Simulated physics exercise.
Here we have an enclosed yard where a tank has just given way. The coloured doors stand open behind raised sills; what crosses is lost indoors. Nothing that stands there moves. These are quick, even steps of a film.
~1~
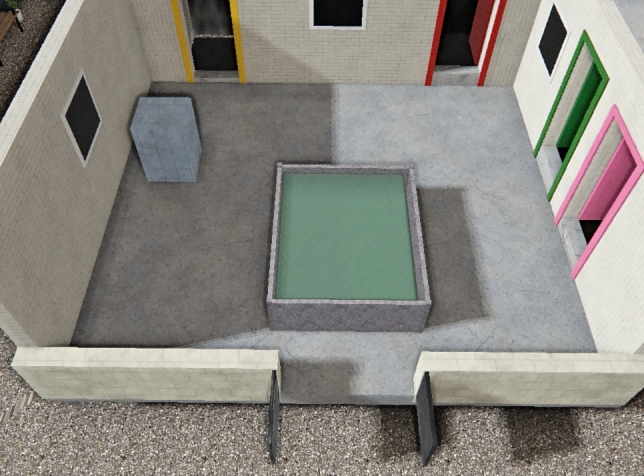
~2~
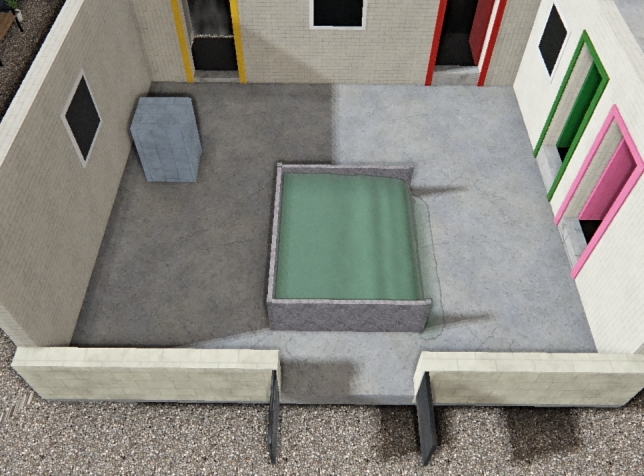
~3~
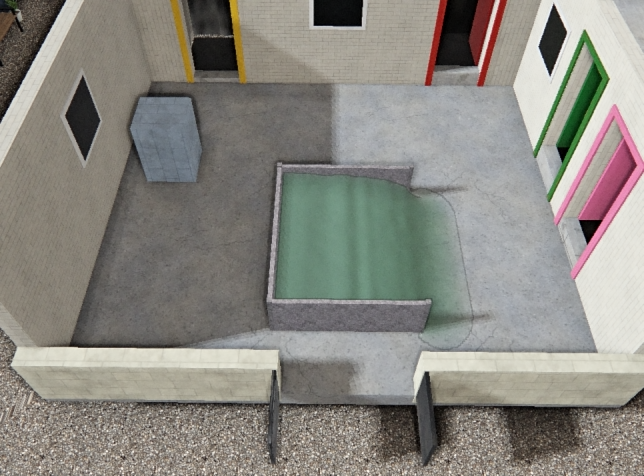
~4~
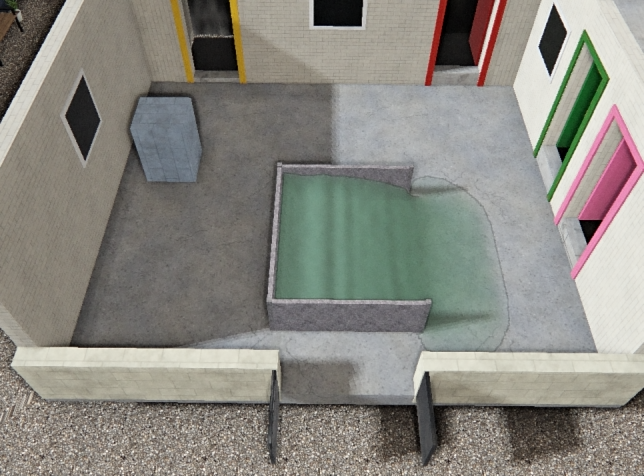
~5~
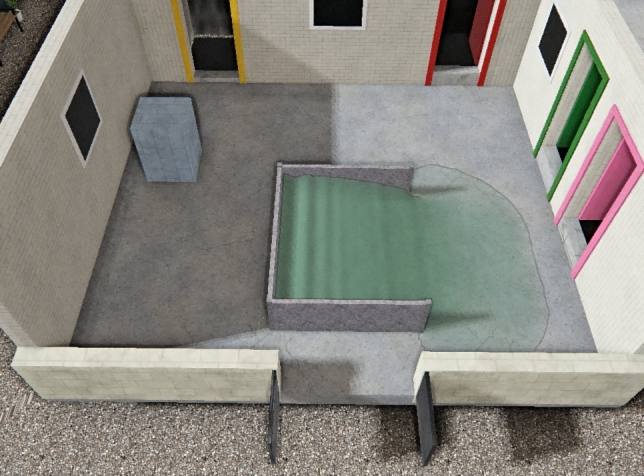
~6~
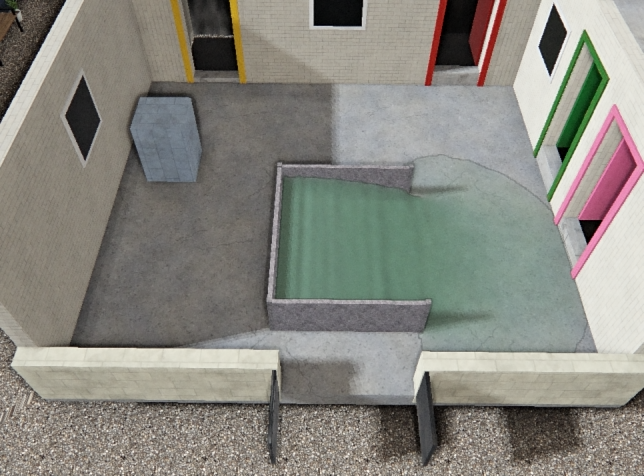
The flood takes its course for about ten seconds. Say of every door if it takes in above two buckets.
One by one: The green door admits no more than that; the yellow door admits no more than that; the red door admits no more than that; the pink door lets in a lot.
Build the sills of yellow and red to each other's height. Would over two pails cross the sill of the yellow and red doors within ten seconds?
One by one: The yellow door holds, the red door takes more.
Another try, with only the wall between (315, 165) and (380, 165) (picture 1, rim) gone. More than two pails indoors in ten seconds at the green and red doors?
One by one: The green door is under; the red door is under.
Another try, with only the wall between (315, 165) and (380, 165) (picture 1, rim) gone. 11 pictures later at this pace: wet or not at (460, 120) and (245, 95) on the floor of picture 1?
One after the other: Under water, wet.
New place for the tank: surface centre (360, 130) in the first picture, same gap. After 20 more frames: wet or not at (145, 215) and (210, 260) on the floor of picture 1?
In turn: Free of water, not flooded.
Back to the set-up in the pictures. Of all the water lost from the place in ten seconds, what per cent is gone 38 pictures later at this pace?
Some 80 per cent.
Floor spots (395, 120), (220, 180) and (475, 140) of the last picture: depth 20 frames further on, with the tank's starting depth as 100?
In turn 0, 0 and 14 in a hundred.
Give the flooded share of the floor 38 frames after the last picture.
Roughly 75 per cent.
A moment on, water covers 25 % of the floor; the green door wet at the sill, nothing in, the yellow door not reached, the red door not reached, the pink door over two buckets in.
Next, water covers 30 % of the floor; the green door wet at the sill, nothing in, the yellow door not reached, the red door not reached, the pink door far over two buckets in.
Then, water covers 40 % of the floor; the green door wet at the sill, nothing in, the yellow door not reached, the red door wet at the sill, nothing in, the pink door far over two buckets in.
Later, water covers 75 % of the floor; the green door wet at the sill, nothing in, the yellow door wet at the sill, nothing in, the red door wet at the sill, nothing in, the pink door far over two buckets in.
In the end, water covers 95 % of the floor; the green door wet at the sill, nothing in, the yellow door wet at the sill, nothing in, the red door wet at the sill, nothing in, the pink door far over two buckets in.
